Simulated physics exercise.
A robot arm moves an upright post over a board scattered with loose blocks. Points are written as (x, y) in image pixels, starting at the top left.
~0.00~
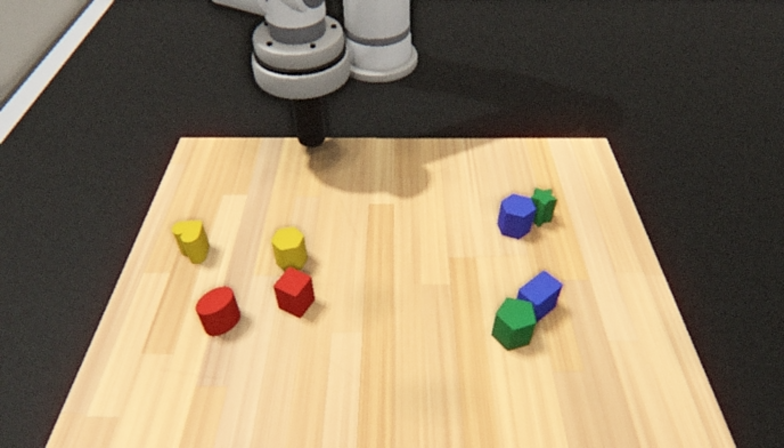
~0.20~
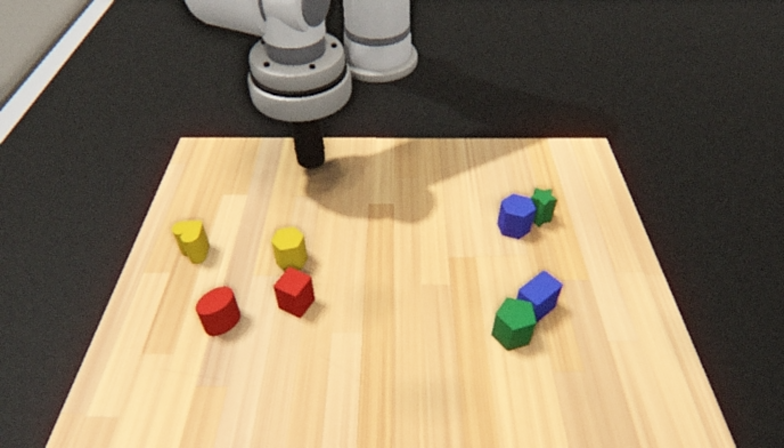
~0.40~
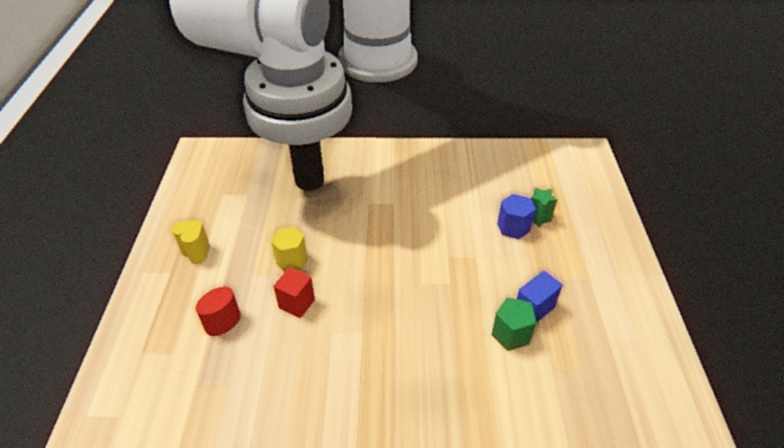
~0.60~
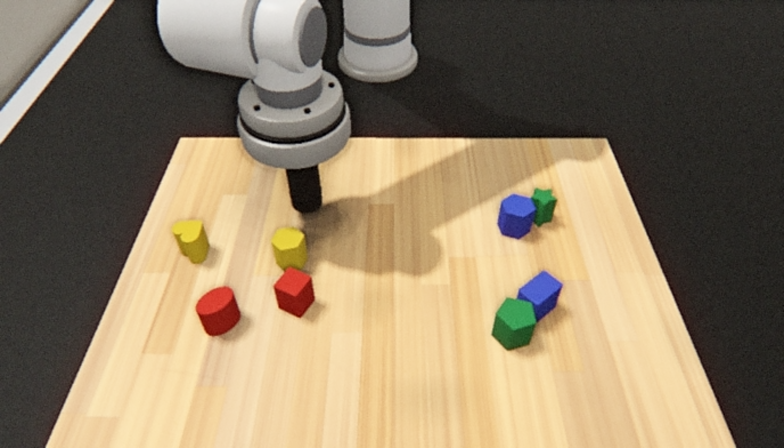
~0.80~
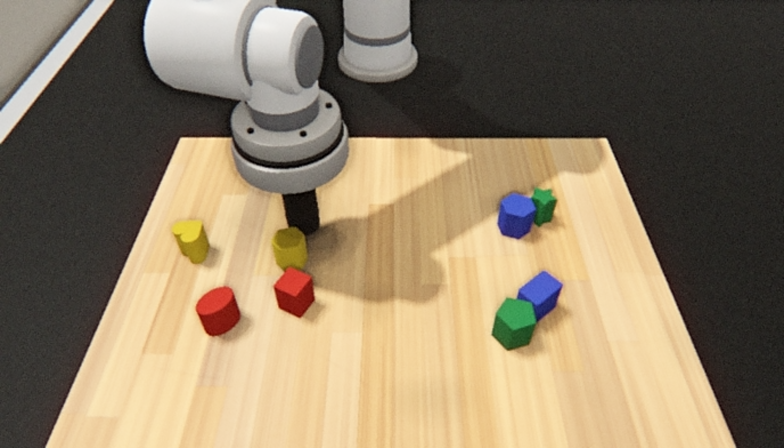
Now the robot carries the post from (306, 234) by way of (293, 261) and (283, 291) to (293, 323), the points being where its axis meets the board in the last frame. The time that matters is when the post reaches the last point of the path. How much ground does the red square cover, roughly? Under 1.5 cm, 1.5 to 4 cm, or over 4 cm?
Result: Over 4 cm.
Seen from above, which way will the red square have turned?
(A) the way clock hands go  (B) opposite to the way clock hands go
B
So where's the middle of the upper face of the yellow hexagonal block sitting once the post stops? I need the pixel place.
The yellow hexagonal block ends near (248, 302).
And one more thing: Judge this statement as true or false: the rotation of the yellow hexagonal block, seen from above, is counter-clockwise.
Answer: False.
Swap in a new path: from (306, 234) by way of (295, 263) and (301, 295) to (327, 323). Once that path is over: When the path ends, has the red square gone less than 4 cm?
No, that is not how it ends up.
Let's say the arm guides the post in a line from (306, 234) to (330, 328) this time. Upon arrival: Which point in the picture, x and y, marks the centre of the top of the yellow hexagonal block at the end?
The centre of its top will be at (280, 257).
What follows on the original path. One third of the way, post at (291, 253); yellow hexagonal block at (274, 263).
Two thirds of the way, post at (281, 283); yellow hexagonal block at (253, 291), turned 40° clockwise; red square at (296, 293), turned 15° anticlockwise.
At the end, post at (291, 315); red oval still; yellow hexagonal block at (248, 302), turned 75° clockwise; red square at (318, 318), turned 55° anticlockwise.
